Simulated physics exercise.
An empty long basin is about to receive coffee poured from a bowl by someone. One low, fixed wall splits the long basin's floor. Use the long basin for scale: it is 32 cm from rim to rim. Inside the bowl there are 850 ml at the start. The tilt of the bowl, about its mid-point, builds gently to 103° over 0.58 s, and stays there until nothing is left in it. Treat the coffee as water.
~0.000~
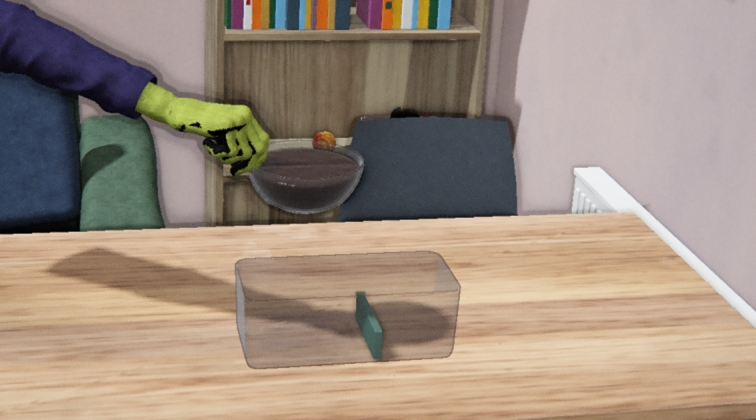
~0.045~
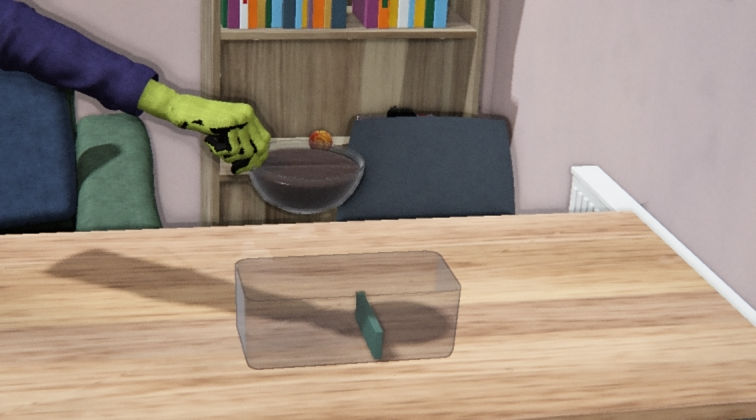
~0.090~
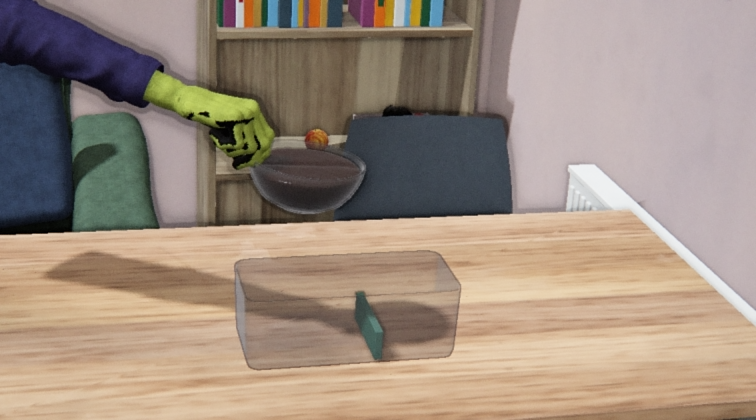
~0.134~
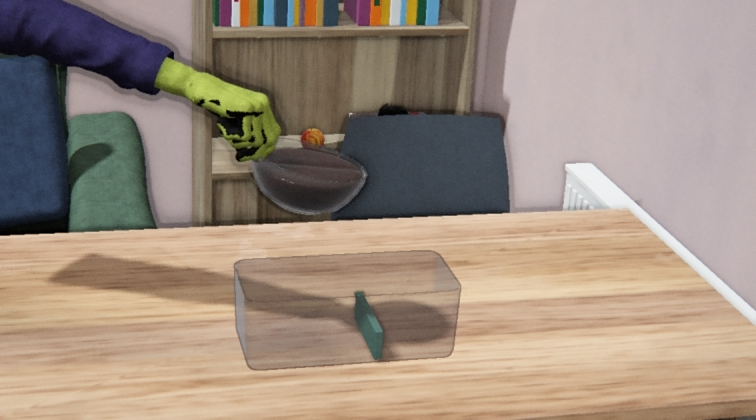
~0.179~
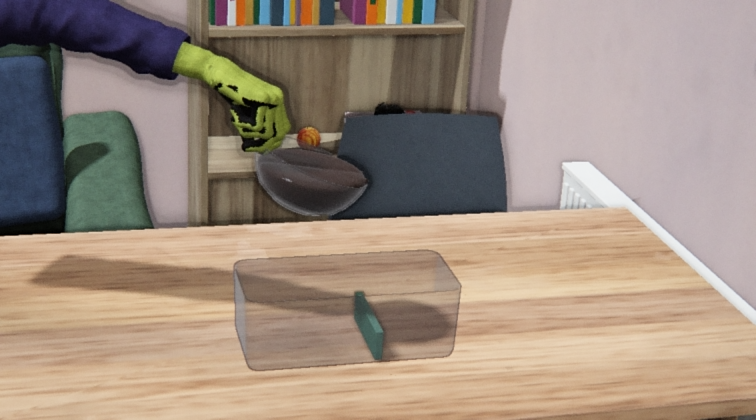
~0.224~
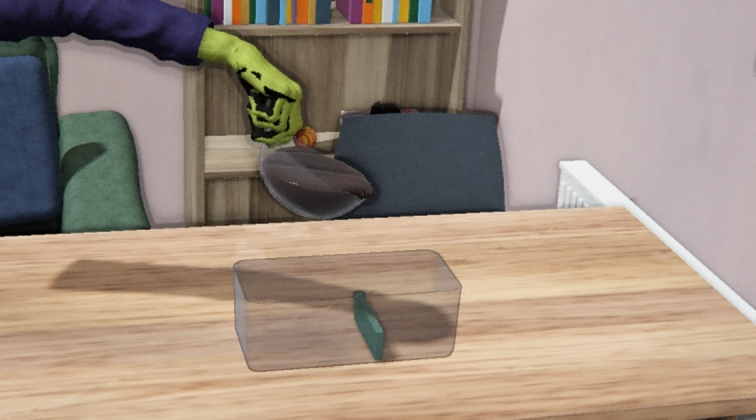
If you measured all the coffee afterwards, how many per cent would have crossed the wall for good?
Around 59 per cent would have crossed.
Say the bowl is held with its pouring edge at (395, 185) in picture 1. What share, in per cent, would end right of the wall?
Then I'd expect something near 70 per cent.
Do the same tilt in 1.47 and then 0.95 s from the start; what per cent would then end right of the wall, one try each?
Near 80 in a hundred on the first go and near 75 in a hundred on the second.
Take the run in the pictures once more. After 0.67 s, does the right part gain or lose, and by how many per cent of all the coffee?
The right part gains close to 9 per cent.
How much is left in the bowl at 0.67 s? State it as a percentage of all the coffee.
Roughly 0 percent remains.
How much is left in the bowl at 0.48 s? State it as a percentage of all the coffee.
Remaining: Near 7 % of the total.
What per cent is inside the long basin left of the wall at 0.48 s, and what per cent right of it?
About 1 left, 50 right.
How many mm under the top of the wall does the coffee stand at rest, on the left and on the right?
I'd say some 36 mm on the left and some 16 mm on the right.
After 0.48 s the tilt is 96° and 7 per cent is still to pour, 1 is left of the wall and 49 right of it.
After 0.67 s the tilt is 103° and 0 per cent is still to pour, 22 is left of the wall and 50 right of it.
After 0.87 s the tilt is 103° and 0 per cent is still to pour, 29 is left of the wall and 64 right of it.
After 1.08 s the tilt is 103° and 0 per cent is still to pour, 32 is left of the wall and 62 right of it.
In the end 35 per cent lies left of the wall, 59 right of it and 6 outside.
